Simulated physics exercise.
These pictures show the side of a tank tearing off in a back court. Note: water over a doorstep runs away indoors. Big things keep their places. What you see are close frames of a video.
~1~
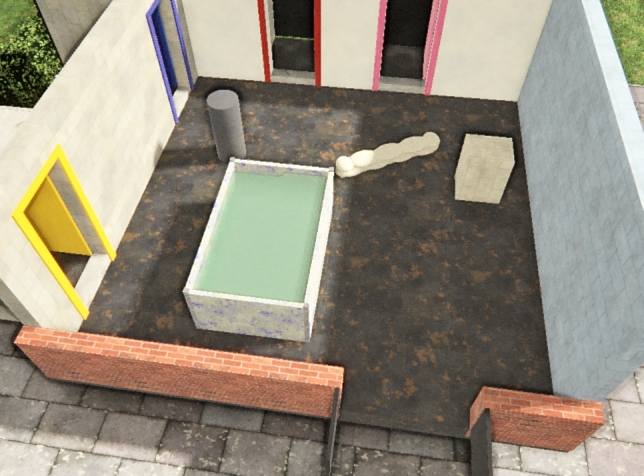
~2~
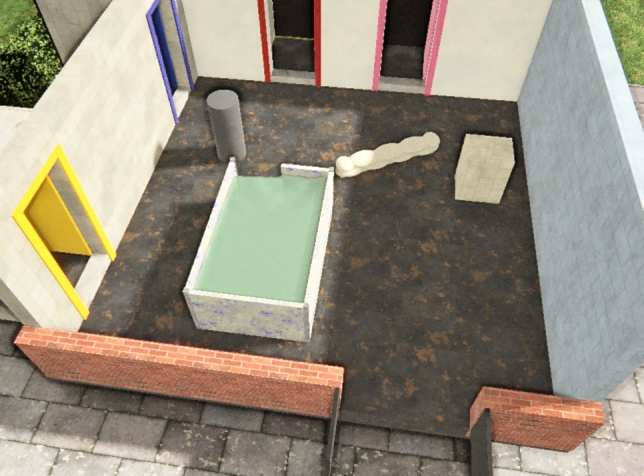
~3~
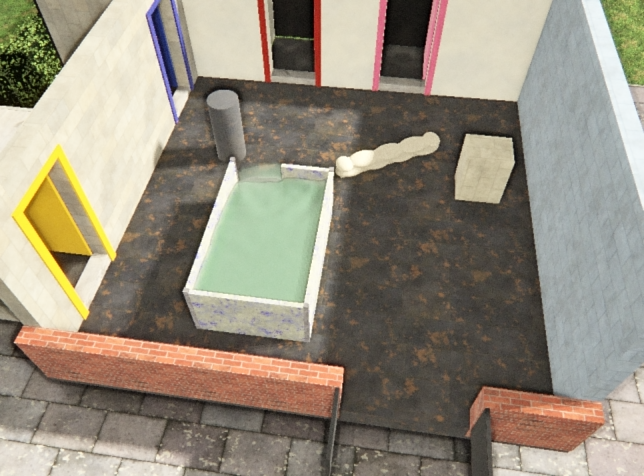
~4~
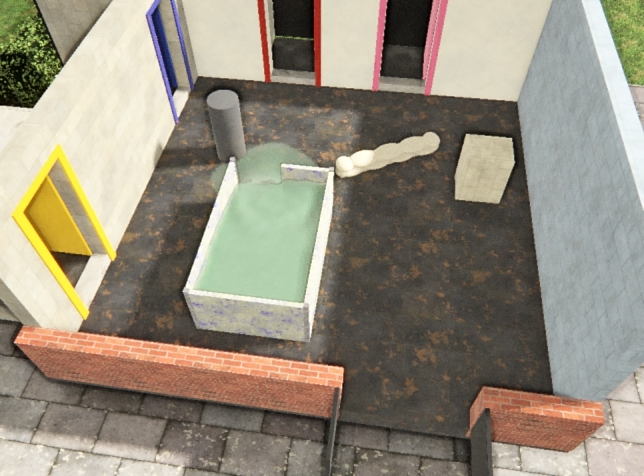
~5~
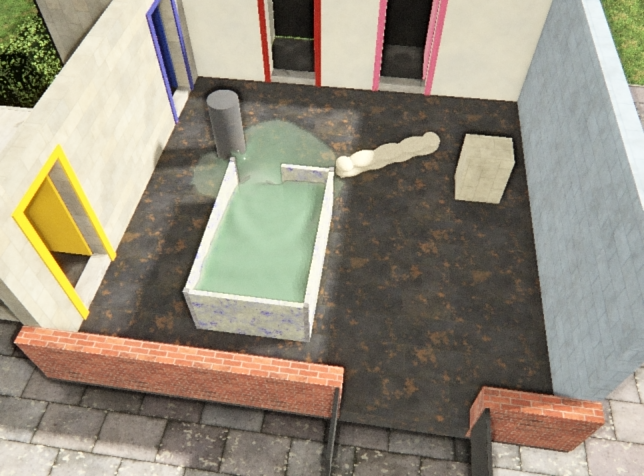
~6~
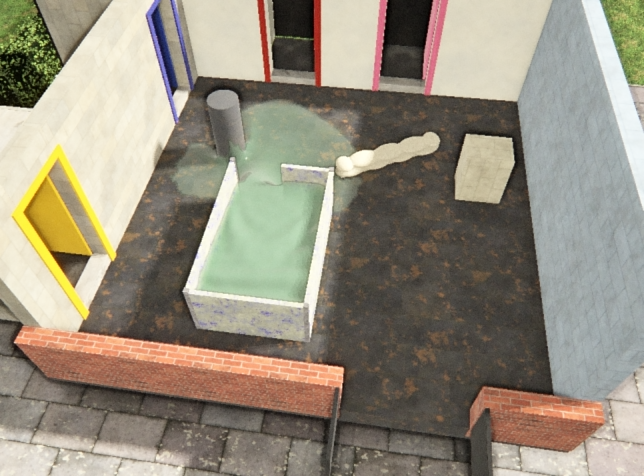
Green water pours out the far side of an open tank and spreads across the dark courtyard.
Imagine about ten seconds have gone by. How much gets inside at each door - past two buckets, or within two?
The pink door stays within two buckets of inflow; the blue door passes two buckets of inflow; the red door passes two buckets of inflow; the yellow door stays within two buckets of inflow.
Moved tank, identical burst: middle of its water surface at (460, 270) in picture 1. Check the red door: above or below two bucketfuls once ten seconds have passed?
As far as I can tell, red stays within limits.
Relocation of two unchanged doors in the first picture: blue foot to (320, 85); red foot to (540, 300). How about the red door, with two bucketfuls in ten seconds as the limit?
Result for red: It ends up below.
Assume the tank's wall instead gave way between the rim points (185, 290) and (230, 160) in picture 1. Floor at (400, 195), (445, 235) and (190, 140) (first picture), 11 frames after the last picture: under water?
In the order you gave them, I get still bare, still bare, drenched.
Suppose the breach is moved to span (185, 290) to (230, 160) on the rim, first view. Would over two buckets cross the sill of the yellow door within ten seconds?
With the breach moved, the yellow one crosses the threshold.
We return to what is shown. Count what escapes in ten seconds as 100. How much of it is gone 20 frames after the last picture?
Roughly 65 percent.
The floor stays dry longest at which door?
My answer: The yellow-painted one.
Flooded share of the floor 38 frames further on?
That works out to some 65 in a hundred.
A moment on, water covers 25 % of the floor; the pink door not reached, the blue door wet at the sill, nothing in, the red door under two buckets in, the yellow door not reached.
Next, water covers 35 % of the floor; the pink door wet at the sill, nothing in, the blue door wet at the sill, nothing in, the red door far over two buckets in, the yellow door not reached.
Then, water covers 50 % of the floor; the pink door under two buckets in, the blue door under two buckets in, the red door far over two buckets in, the yellow door wet at the sill, nothing in.
Later, water covers 65 % of the floor; the pink door under two buckets in, the blue door over two buckets in, the red door far over two buckets in, the yellow door wet at the sill, nothing in.
In the end, water covers 90 % of the floor; the pink door under two buckets in, the blue door over two buckets in, the red door far over two buckets in, the yellow door wet at the sill, nothing in.
